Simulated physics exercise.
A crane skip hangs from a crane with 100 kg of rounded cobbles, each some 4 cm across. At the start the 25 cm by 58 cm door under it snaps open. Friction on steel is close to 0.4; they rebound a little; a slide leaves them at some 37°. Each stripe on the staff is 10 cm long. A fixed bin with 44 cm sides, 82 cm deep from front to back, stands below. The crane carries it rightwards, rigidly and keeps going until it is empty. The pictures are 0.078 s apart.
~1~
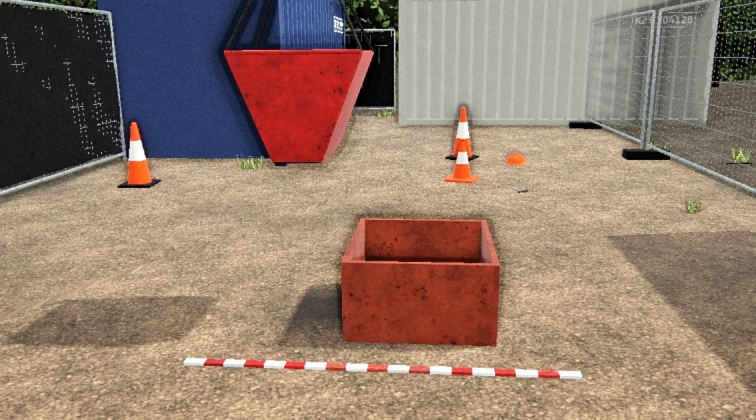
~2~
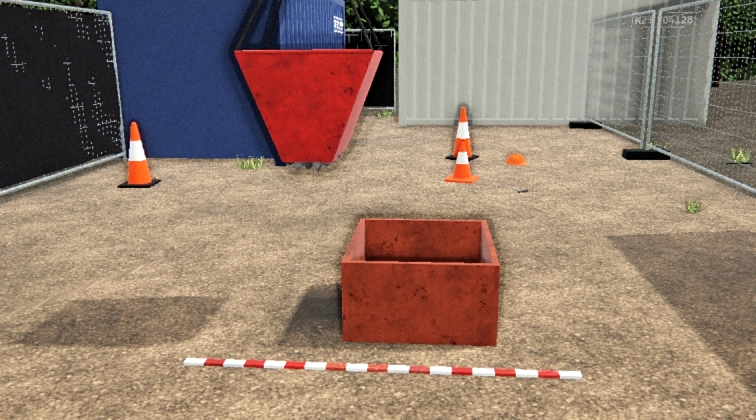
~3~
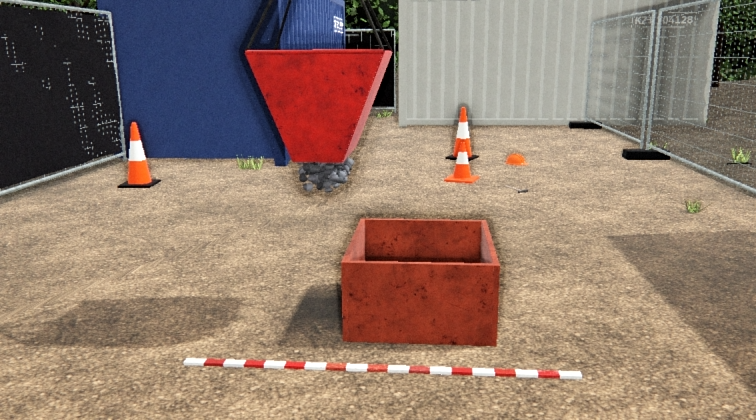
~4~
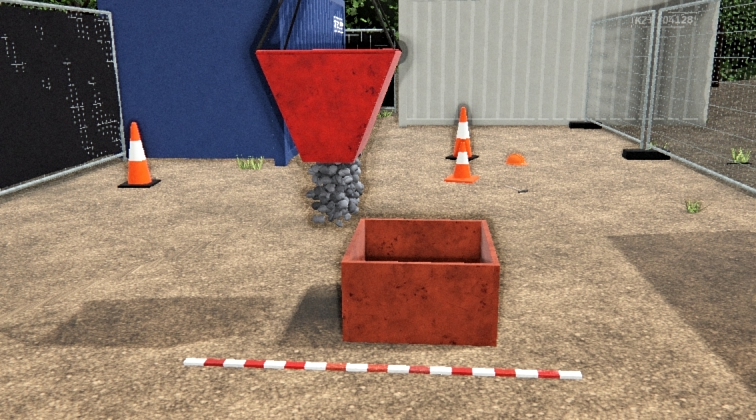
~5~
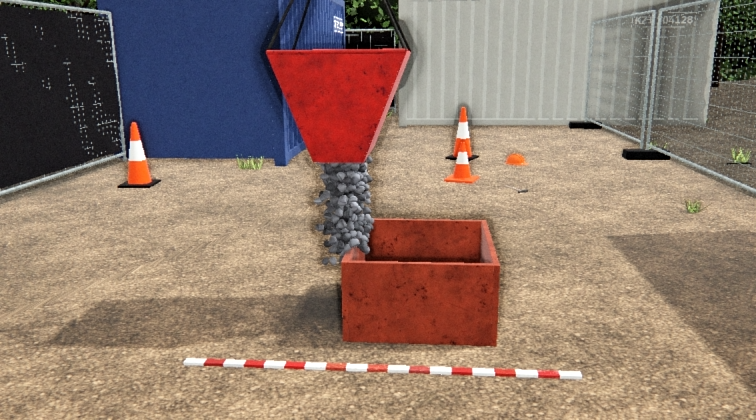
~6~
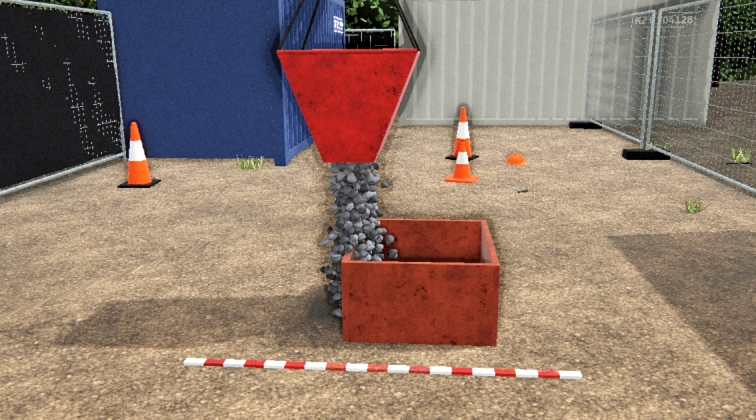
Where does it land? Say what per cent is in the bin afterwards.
Some 82 per cent of it.
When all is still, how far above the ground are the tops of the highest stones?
Some 20 cm high.
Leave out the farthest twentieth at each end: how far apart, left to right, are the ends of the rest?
About 100 cm.
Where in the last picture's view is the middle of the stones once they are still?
Near (405, 296).
Then, 0.3 s after the last picture, 0 % in the crane skip, 18 % falling or lying left of the bin, 82 % falling or lying in the bin; the stones farthest right are at (472, 294).
Then, 0.7 s after the last picture, 0 % in the crane skip, 18 % falling or lying left of the bin, 82 % falling or lying in the bin; the stones farthest right are at (481, 297).
Then, 1.3 s after the last picture, 0 % in the crane skip, 18 % falling or lying left of the bin, 82 % falling or lying in the bin; the stones farthest right are at (481, 297).
Then, 2.2 s after the last picture, 0 % in the crane skip, 18 % falling or lying left of the bin, 82 % falling or lying in the bin; the stones farthest right are at (481, 297).
Then, 4.1 s after the last picture, 0 % in the crane skip, 18 % left of the bin, 82 % in the bin; the stones farthest right are at (481, 297).
